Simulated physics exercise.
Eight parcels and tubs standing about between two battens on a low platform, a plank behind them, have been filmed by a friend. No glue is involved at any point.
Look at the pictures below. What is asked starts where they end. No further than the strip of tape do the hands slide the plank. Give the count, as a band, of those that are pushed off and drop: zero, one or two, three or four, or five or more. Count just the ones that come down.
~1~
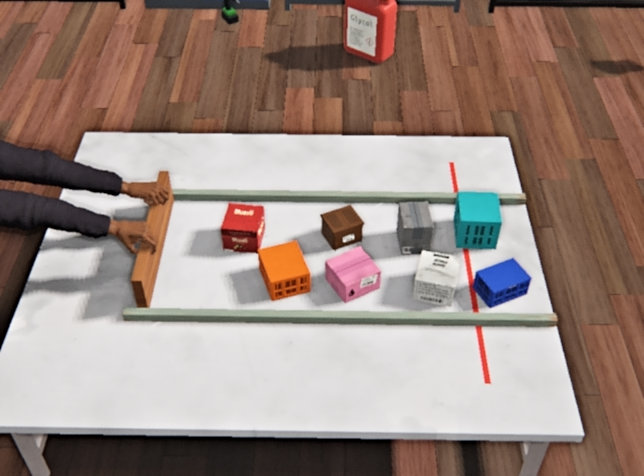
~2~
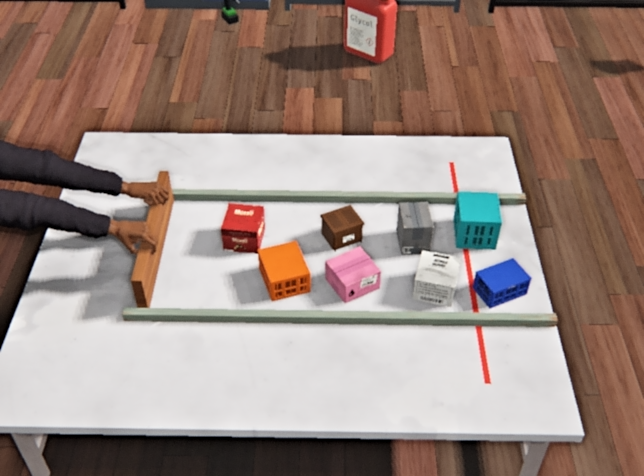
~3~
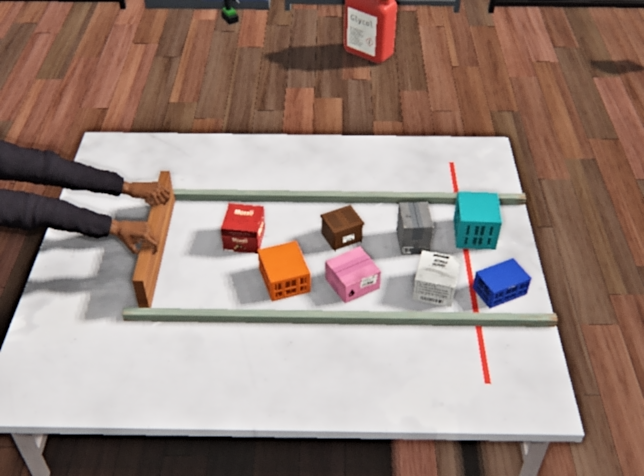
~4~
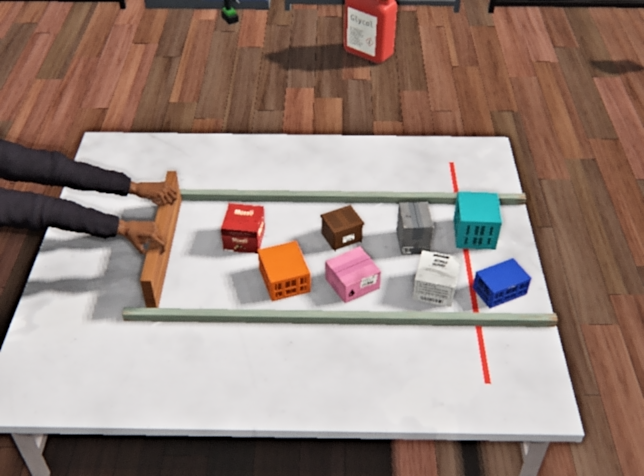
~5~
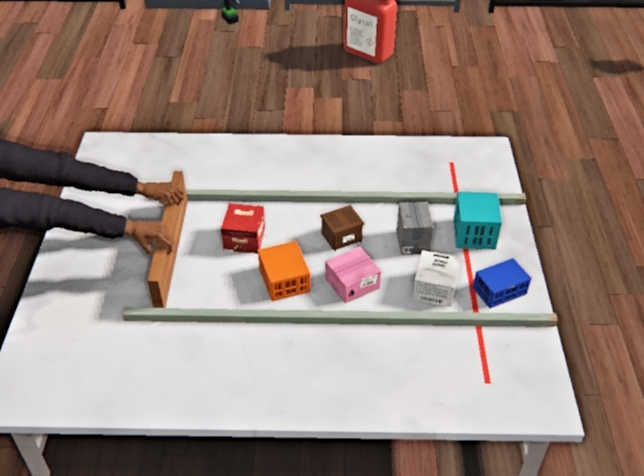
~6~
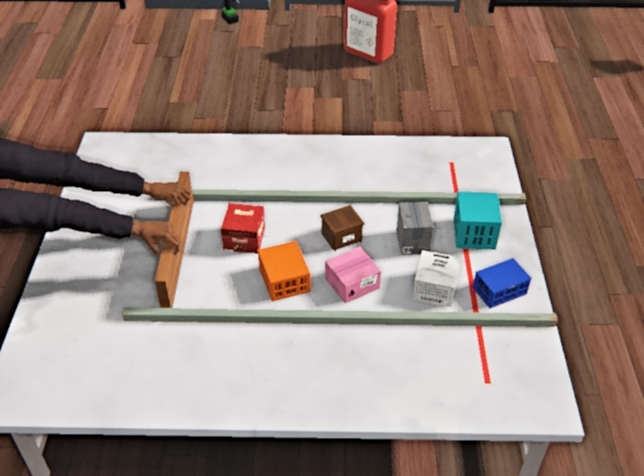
The count that fall off is at least three and at most four.
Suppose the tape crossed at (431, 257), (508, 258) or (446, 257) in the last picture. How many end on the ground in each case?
Counts per try, in order: 2 / 6 / 3.
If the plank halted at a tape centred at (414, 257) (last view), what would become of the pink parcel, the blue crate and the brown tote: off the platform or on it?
Note: Pink parcel stays up top / blue crate falls away / brown tote stays up top.
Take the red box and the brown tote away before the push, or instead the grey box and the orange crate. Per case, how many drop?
The count is 2 in the first case and 2 in the second.
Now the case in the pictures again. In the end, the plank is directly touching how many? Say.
Count: 2.
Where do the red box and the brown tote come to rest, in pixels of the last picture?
(485, 231) and (521, 235).
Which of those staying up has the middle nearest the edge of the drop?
That is the pink parcel.
Soon after, none off yet; blue crate at rest near (502, 283); turquoise crate at rest near (477, 220); white box at rest near (437, 279).
At rest, the number that fall off is three or four; fallen, grey box, white box, turquoise crate and blue crate.
